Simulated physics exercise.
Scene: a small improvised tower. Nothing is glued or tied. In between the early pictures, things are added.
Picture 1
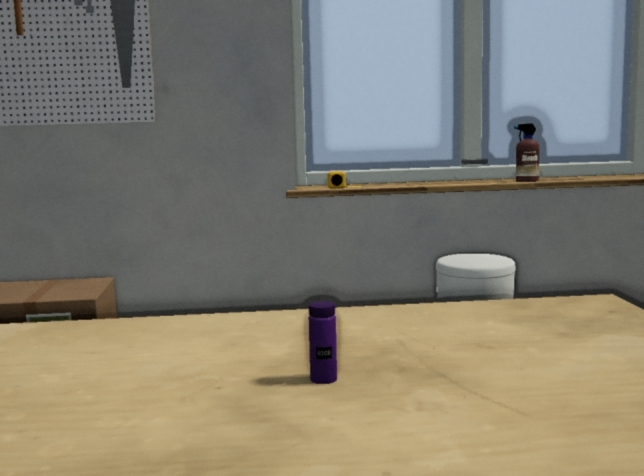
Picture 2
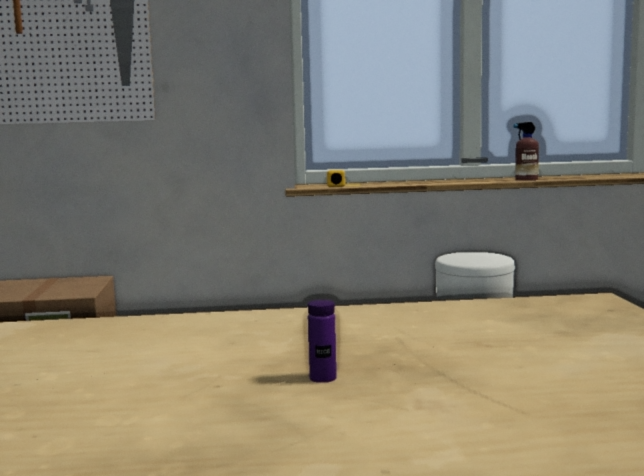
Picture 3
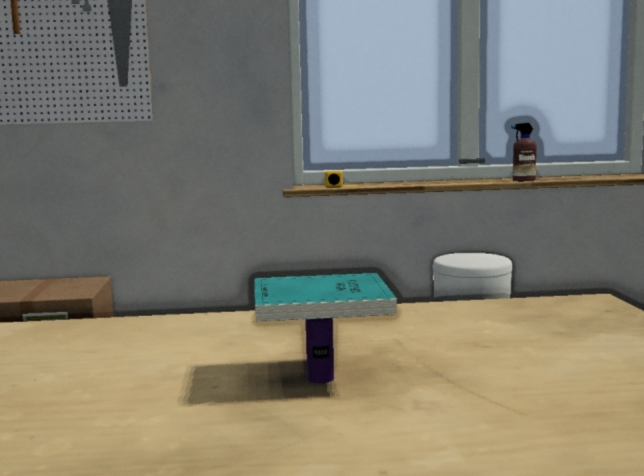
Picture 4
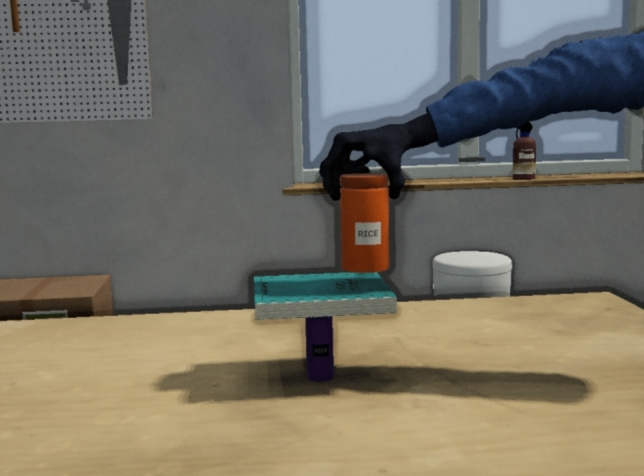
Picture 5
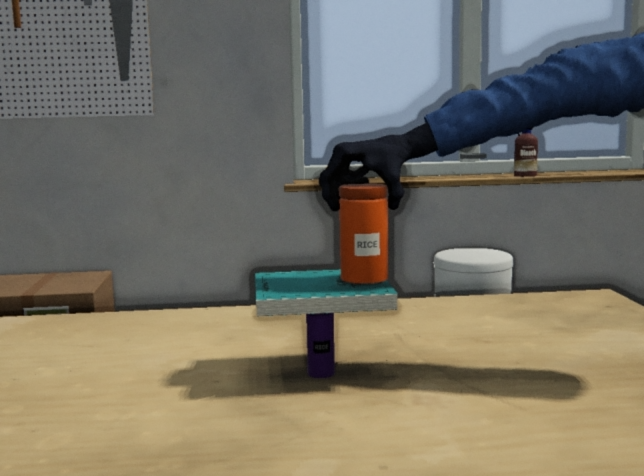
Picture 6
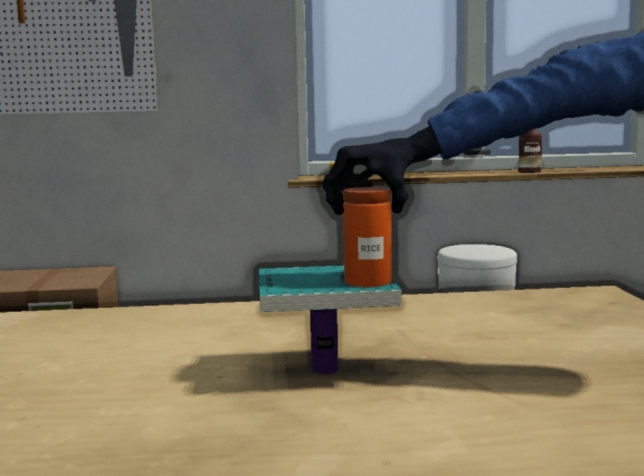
A gloved hand in a blue sleeve lowered an orange rice jar onto the right side of a teal slab, which had appeared on top of a purple shaker, and kept holding it there.
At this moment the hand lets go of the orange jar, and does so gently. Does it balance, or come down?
Most likely the stack fails.
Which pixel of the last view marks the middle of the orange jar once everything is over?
The object finishes somewhere near (477, 360).
Then, 0.50 s past the last view, orange jar now fallen; turquoise book rocked 56° from its first pose.
Then, 0.60 s past the last view, turquoise book rocked 72° from its first pose.
Then, 0.90 s past the last view, turquoise book now fallen; purple shaker rocked 7° from its first pose.
Then, 1.20 s past the last view, purple shaker now fallen.
Finally, fallen, purple shaker, turquoise book and orange jar. Final places as the last picture's camera would see them, orange jar near (477, 360). The stack comes apart.
